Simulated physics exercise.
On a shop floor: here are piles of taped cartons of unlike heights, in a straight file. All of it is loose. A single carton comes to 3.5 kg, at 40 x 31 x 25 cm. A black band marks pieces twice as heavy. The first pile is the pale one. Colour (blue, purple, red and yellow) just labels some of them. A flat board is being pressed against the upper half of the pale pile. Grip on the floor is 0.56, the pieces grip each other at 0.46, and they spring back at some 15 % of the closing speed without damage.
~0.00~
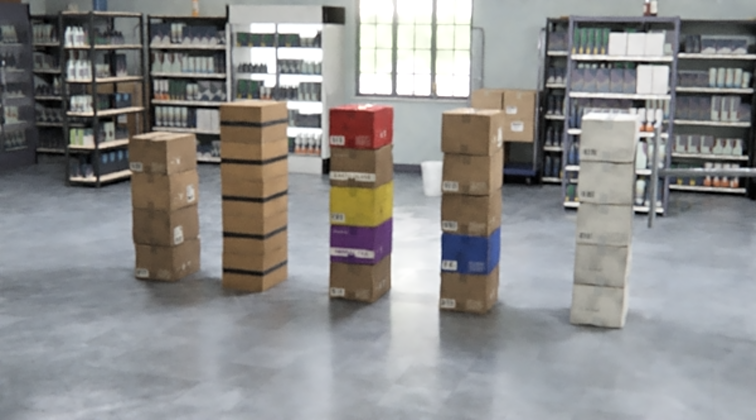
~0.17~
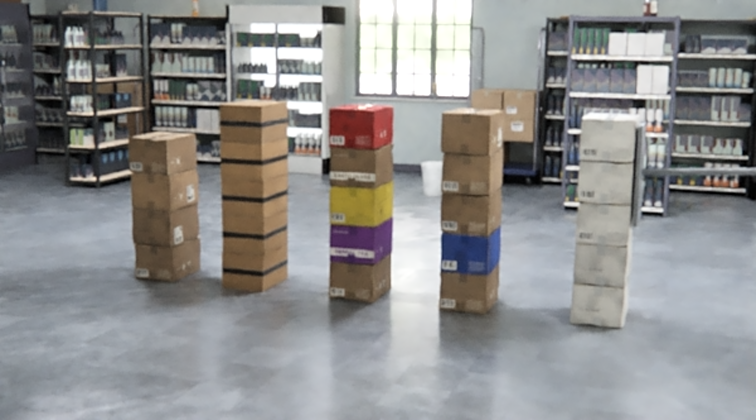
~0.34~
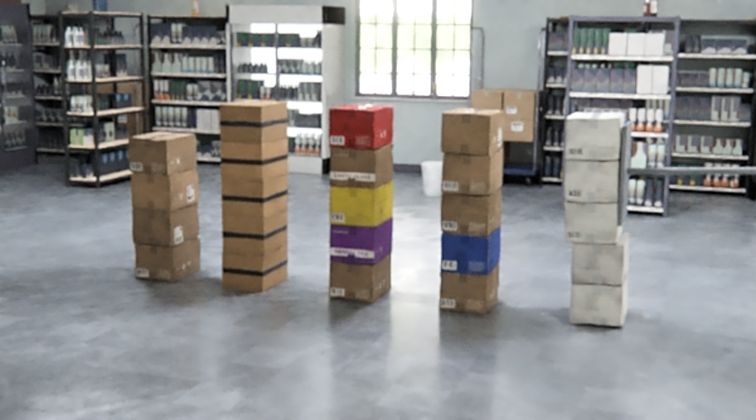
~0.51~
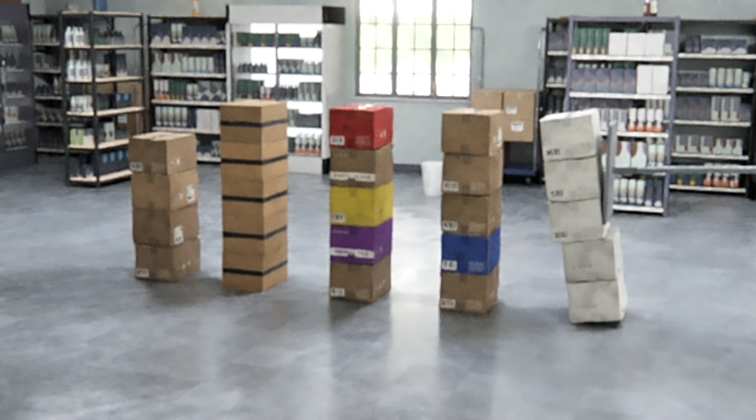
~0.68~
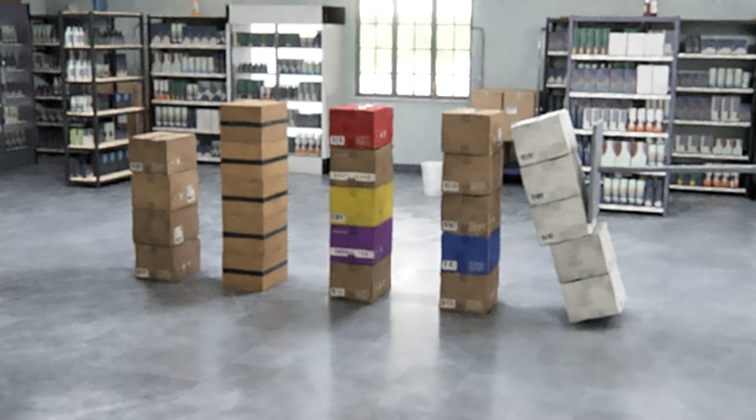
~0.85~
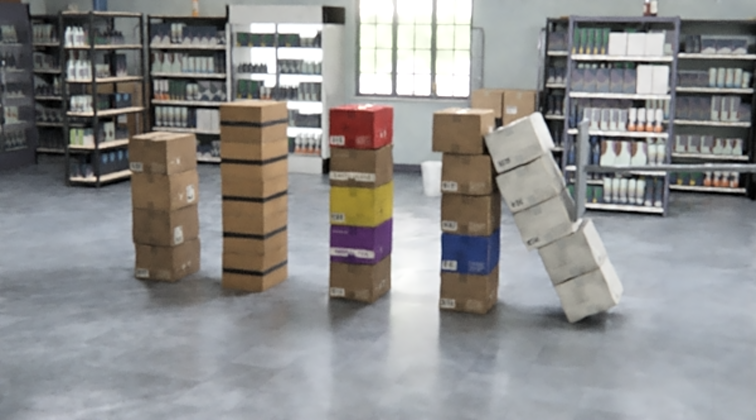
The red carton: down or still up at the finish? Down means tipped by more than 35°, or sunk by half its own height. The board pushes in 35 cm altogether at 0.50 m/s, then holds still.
It comes down.
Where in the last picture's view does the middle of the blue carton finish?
At about (400, 267).
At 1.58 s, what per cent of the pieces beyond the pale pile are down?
By then 0 per cent.
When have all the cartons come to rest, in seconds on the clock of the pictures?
Near 5.0 s.
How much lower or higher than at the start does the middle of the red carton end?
It ends some 50 cm lower.
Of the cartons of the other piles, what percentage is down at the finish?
About 100 per cent.
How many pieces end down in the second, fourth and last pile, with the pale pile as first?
Pieces: Second 5, fourth 5, last 4.
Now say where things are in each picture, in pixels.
In the first picture (places mark the middle of the side facing us), board (654, 164) 10 cm short; red carton (351, 129); purple carton (352, 245); blue carton (464, 255); the rest undisturbed.
In the second picture, board (638, 164) 15 mm short; red carton (351, 129).
In the third picture, board (623, 163) 7 cm in; red carton (351, 129).
In the fourth picture, board (608, 162) 15 cm in, top of the pale pile leaning 9°; red carton (351, 129); the rest undisturbed.
In the fifth picture, board (593, 161) 24 cm in, top of the pale pile leaning 18°; red carton (351, 129); the rest undisturbed.
In the sixth picture, board (578, 160) 33 cm in, top of the pale pile leaning 25°; red carton (351, 129); blue carton (464, 255); yellow carton (352, 207); one has shifted.
After 1.58 s, 5 of the pale pile down; none of the 19 other cartons down, 7 disturbed; red carton shifted 10 cm; blue carton leaning 25°.
After 2.94 s, 5 of the pale pile down; 8 of the 19 other cartons down; red carton leaning 29°, 8 cm lower; blue carton leaning 52°, 14 cm lower.
After 4.00 s, 5 of the pale pile down; 19 of the 19 other cartons down; red carton leaning 48°, 46 cm lower; blue carton leaning 53°, 17 cm lower.
At rest (5.0 s), 5 of the pale pile down; 19 of the 19 other cartons down; red carton leaning 45°, 48 cm lower; blue carton leaning 53°, 17 cm lower; purple carton leaning 50°, 17 cm lower. As the last picture would show them, middles, red carton near (205, 188), blue carton near (400, 267).
